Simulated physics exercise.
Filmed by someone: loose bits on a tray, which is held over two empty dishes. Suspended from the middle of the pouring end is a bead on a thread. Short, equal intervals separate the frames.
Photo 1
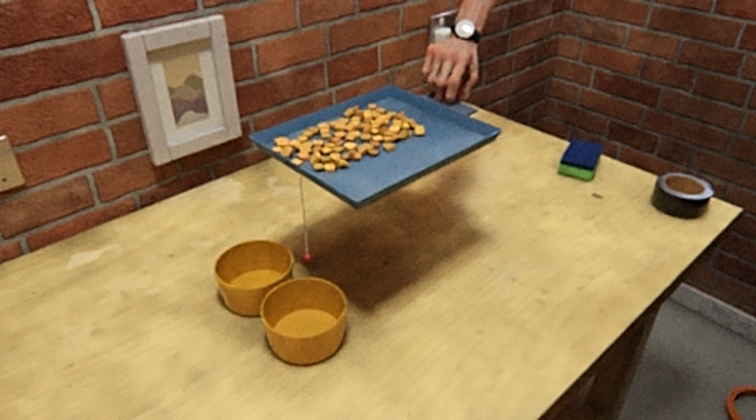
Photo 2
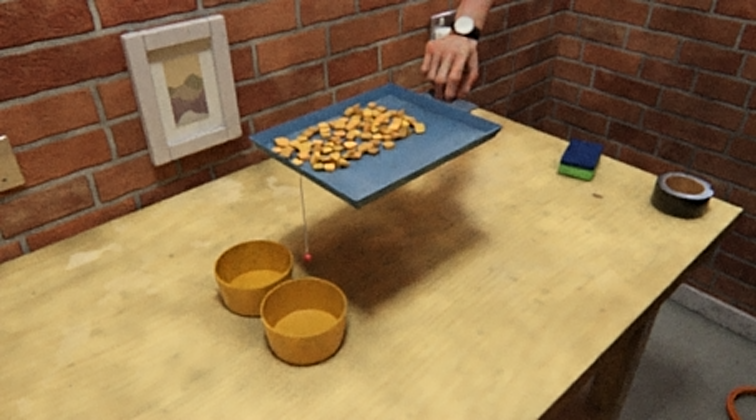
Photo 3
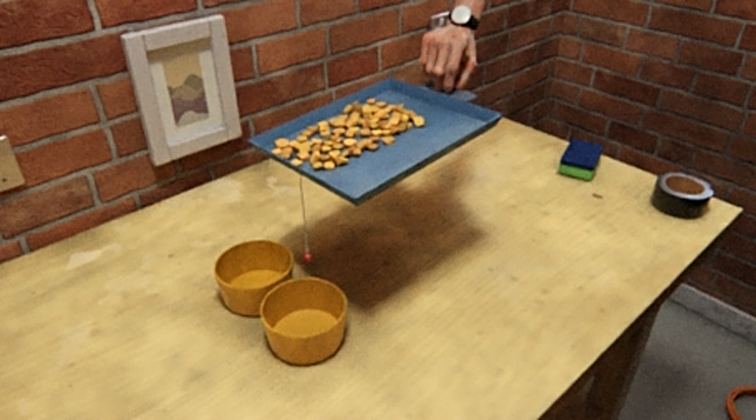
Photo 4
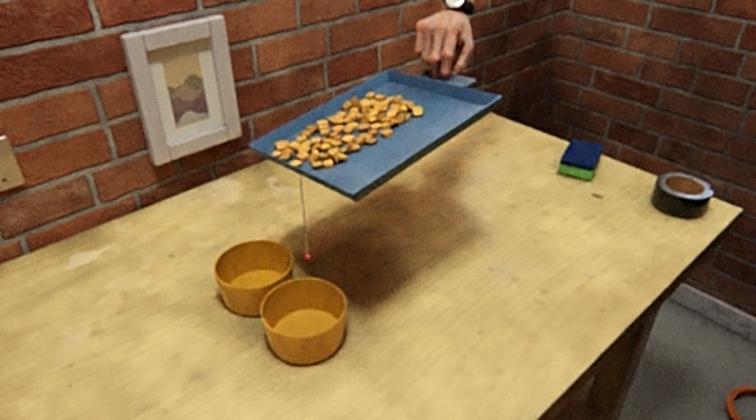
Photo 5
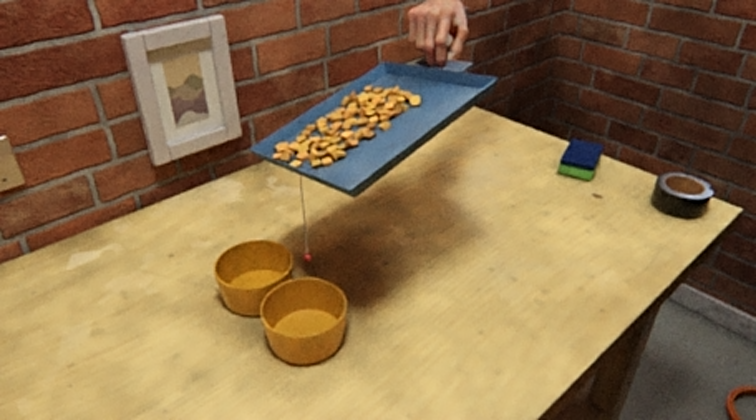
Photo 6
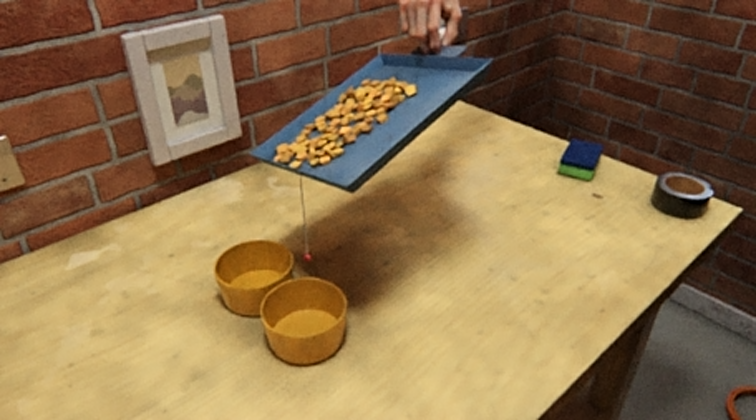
A blue tray of small golden-brown pieces starts out held by a hand at its far end, above two empty mustard-coloured bowls on a wooden table. The hand gradually raises that end, tilting the tray more steeply toward its left corner, while the pieces stay bunched together and the bowls remain empty.
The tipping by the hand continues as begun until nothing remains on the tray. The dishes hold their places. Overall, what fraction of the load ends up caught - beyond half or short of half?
The dishes will keep a minor share of it.
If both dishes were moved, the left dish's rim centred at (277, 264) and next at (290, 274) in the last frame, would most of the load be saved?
A minority, then a minority.
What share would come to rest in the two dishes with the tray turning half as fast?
Close to 20 per cent.
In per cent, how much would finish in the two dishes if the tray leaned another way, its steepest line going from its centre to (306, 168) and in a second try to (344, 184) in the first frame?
About 80 % and about 40 %.
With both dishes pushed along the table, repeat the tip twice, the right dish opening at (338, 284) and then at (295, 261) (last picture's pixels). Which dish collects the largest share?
In the first try it's the one on the left, and in the second it's the one on the left.
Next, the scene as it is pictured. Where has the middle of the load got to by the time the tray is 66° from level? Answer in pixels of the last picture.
The load is centred near (287, 152).
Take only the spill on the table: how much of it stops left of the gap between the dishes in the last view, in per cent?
60 per cent, roughly.
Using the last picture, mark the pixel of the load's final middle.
Centre at rest: Close to (270, 262).
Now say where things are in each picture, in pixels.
The first picture shows corners of the pouring end at (256, 136) and (357, 197), level; middle of the load at (355, 135), cereal squares; left dish at (222, 293); right dish at (271, 340); bead on its thread at (308, 257).
The second picture shows corners of the pouring end at (255, 137) and (357, 196), level; middle of the load at (355, 134).
The third picture shows corners of the pouring end at (255, 139) and (356, 193), tipped barely, lowest at the left corner; middle of the load at (354, 131).
The fourth picture shows corners of the pouring end at (255, 143) and (353, 189), tipped a little, lowest at the left corner; middle of the load at (353, 127).
The fifth picture shows corners of the pouring end at (255, 147) and (351, 185), tipped clearly, lowest at the left corner; middle of the load at (352, 122).
The sixth picture shows corners of the pouring end at (256, 151) and (347, 181), tipped clearly, lowest at the left corner; middle of the load at (350, 118); left dish at (222, 293); right dish at (271, 340).
Soon, tray tipped steeply; nearly all on the tray; a small part in the air.
A while on, tray tipped past a quarter turn; a stray few on the tray; about a quarter in the left dish; about two thirds outside both; a small part in the air.
Towards the end, tray tipped past a quarter turn; about a quarter in the left dish; most outside both.
Finally, tray tipped past a quarter turn; none in the right dish; about a quarter in the left dish; most outside both.
